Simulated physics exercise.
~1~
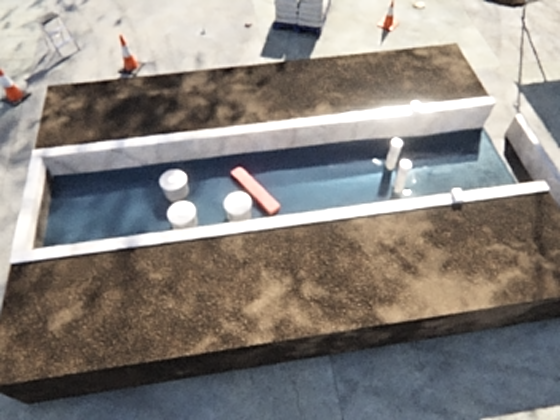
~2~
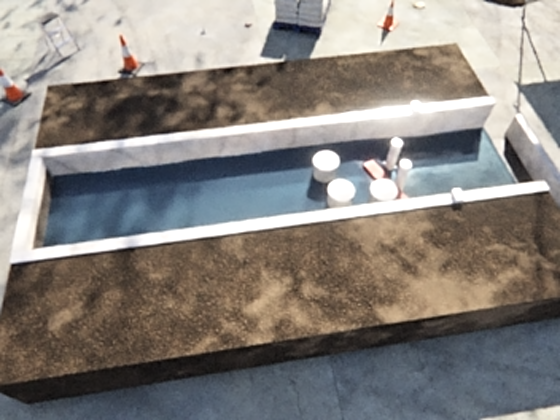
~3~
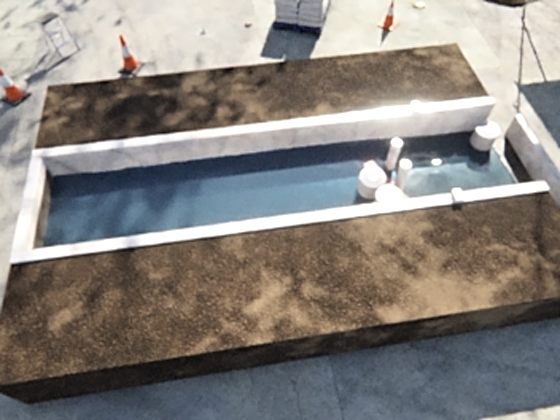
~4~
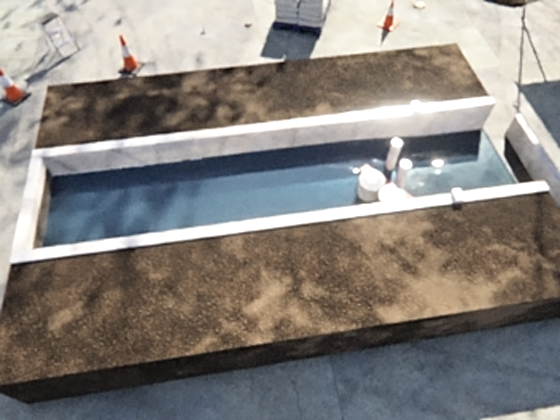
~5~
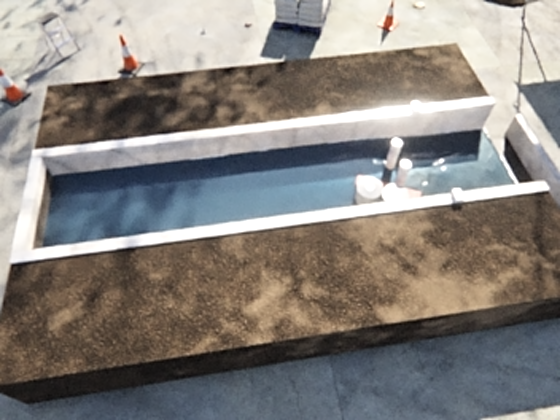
In a mill leat, floating tubs and a red beam drifting right, one tub leaving, the others staying bunched around upright posts.
